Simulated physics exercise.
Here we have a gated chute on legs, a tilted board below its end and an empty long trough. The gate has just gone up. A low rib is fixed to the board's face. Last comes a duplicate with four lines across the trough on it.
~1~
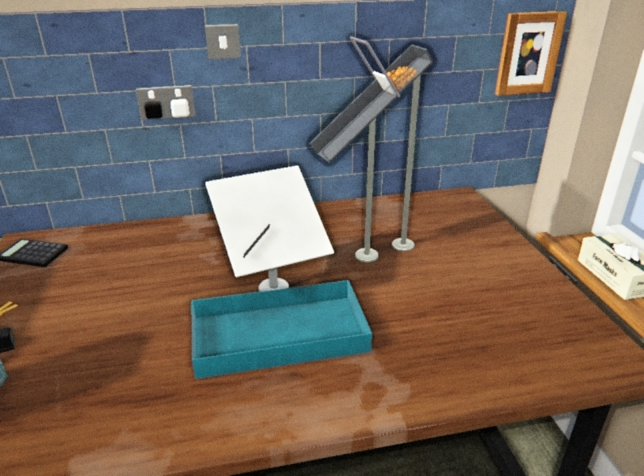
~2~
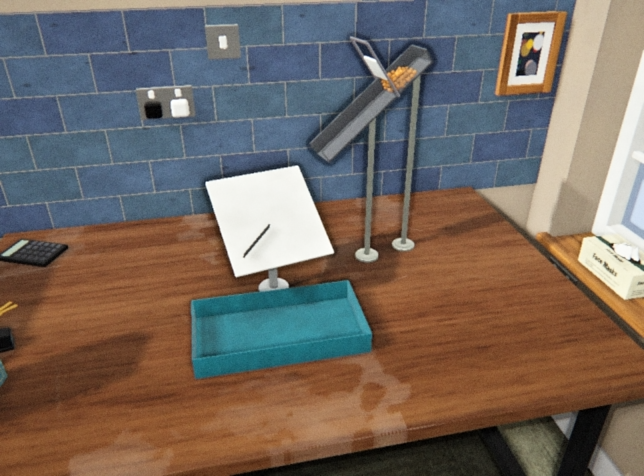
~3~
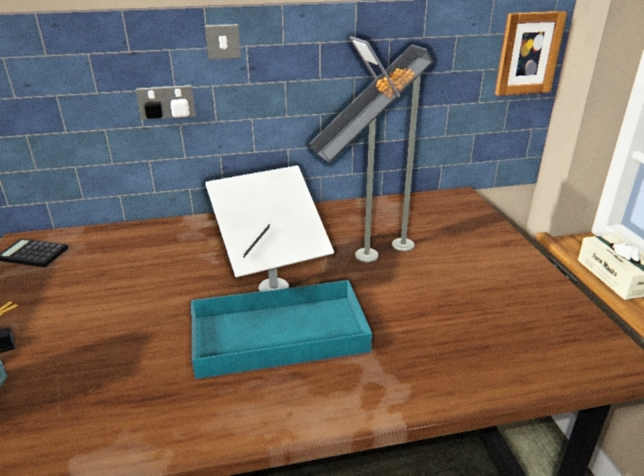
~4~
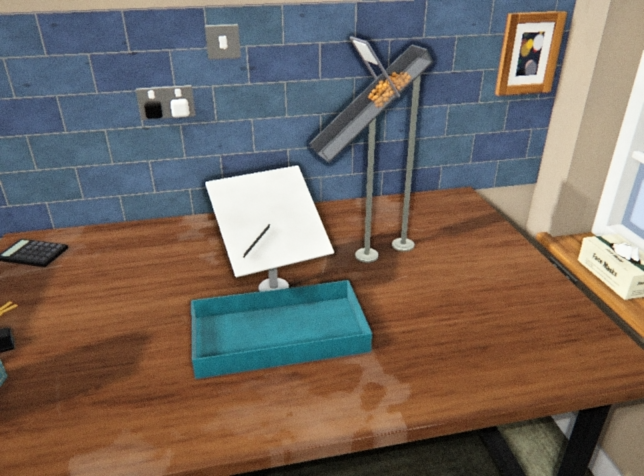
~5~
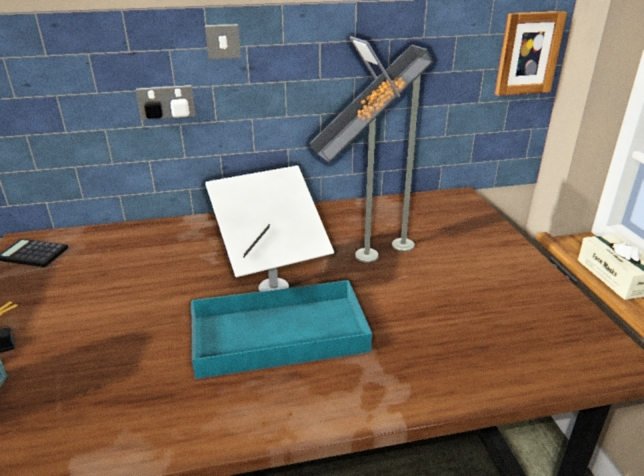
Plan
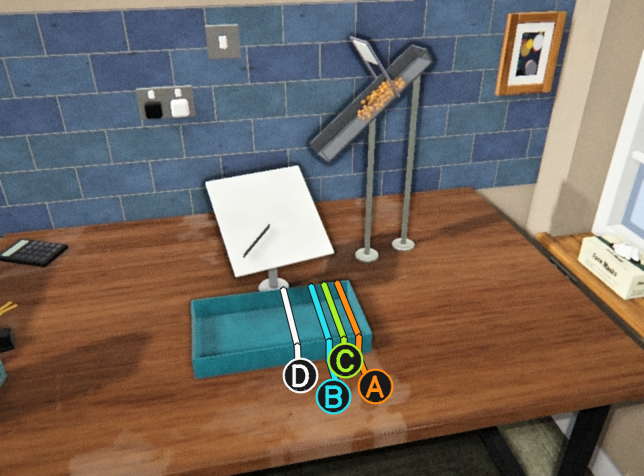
Small orange-brown pieces sliding slowly down a tilted grey chute past a raised gate, above a white board and empty teal tray.
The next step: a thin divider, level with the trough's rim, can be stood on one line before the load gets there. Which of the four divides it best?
Use line D.
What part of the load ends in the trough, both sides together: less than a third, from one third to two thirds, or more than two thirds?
It is more than two thirds.
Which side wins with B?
Left.
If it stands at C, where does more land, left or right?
The left side.
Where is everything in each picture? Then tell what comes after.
In the first frame, load behind the gate at (397, 77), roasted chickpeas; lip of the chute at (323, 158), sloping fairly steeply.
In the second frame, middle of the board at (269, 217), tilted fairly steeply; middle of its low edge at (287, 264); of its high edge at (253, 174).
In the third frame, front corners of the trough at (193, 360) and (371, 333), empty; front of the load at (386, 93).
In the fourth frame, middle of the load at (388, 86); its front at (378, 106), about a quarter of the way to the lip; rib from (270, 224) to (244, 254).
In the fifth frame, middle of the load at (379, 94); its front at (360, 116), about a third of the way to the lip.
On the marked copy, line A crosses the front rim at (358, 335); line B crosses the front rim at (329, 340); line C crosses the front rim at (343, 338); line D crosses the front rim at (297, 344).
With A, of what is caught, all on the left of the divider, none on the right.
With B, of what is caught, nearly all on the left of the divider, a small part on the right.
With C, of what is caught, nearly all on the left of the divider, a stray few on the right.
With D, of what is caught, about two thirds on the left of the divider, about a third on the right.
